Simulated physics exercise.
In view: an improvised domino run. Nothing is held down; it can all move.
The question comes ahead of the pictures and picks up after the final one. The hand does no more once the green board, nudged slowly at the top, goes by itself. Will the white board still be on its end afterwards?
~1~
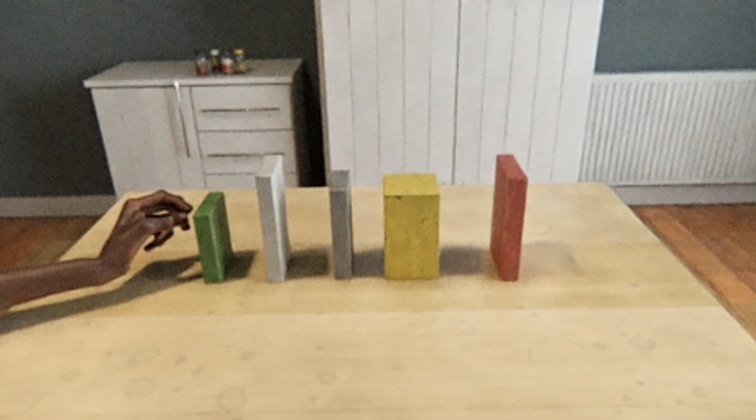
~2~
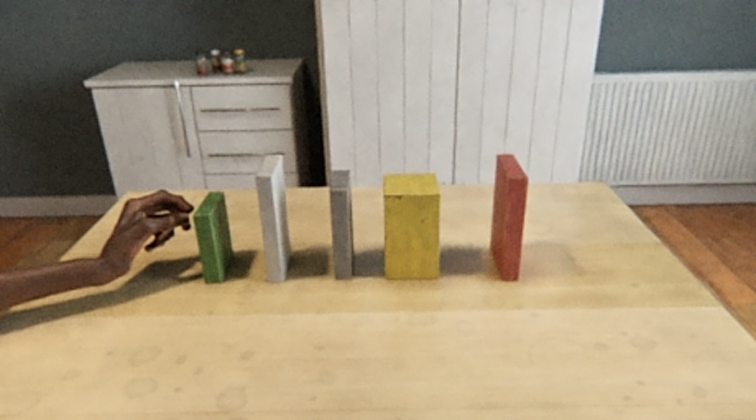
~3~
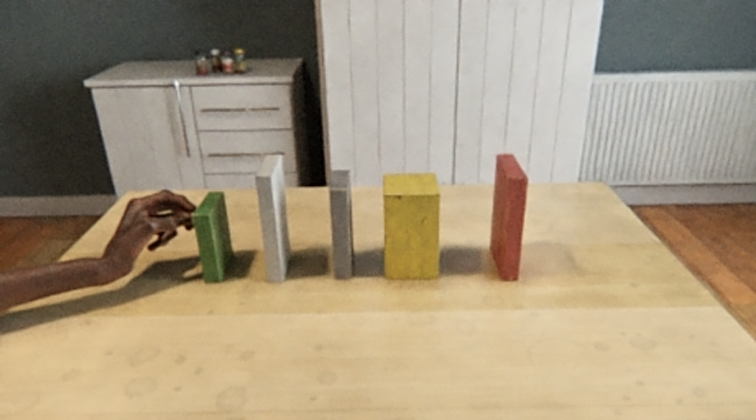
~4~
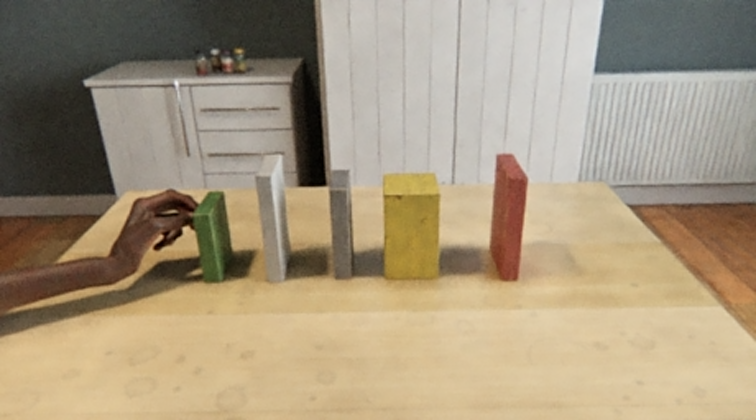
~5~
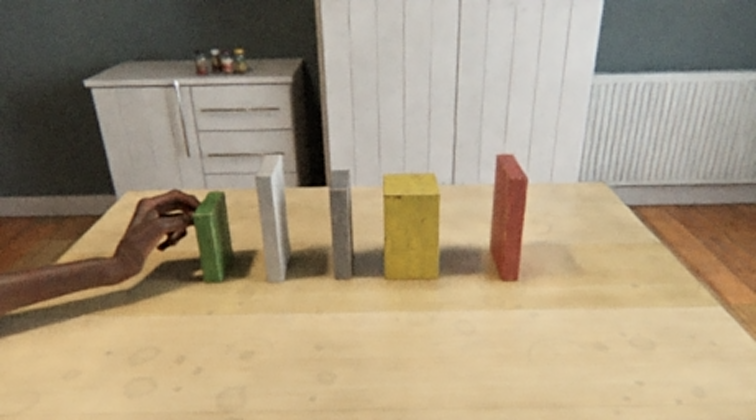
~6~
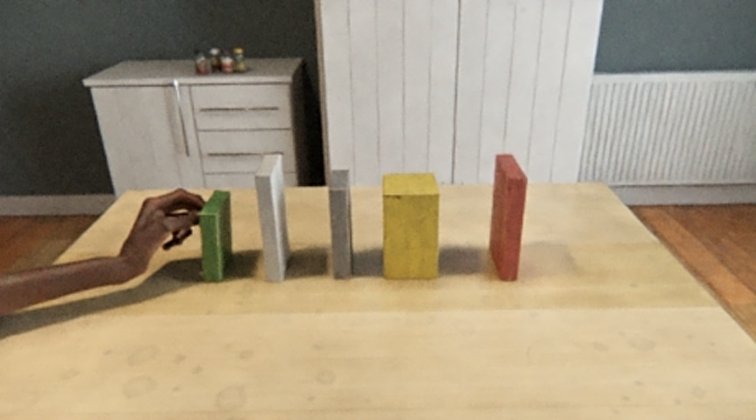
It gives way.
Then, 0.40 s on from there, green board 44° over; white board turned 5° from how it was put near (279, 218).
Then, 0.70 s on from there, green board 90° over; white board turned 44° from how it was put near (319, 227); grey board turned 20° from how it was put.
Then, 0.90 s on from there, green board 90° over; white board turned 53° from how it was put near (314, 232); grey board turned 19° from how it was put.
Then, 1.40 s on from there, green board 90° over; white board on its side near (296, 249); grey board turned 18° from how it was put.
In the end, toppled on the table, white board; left askew, grey board; yellow block unmoved. At the end, from the last picture's camera, white board near (292, 261).
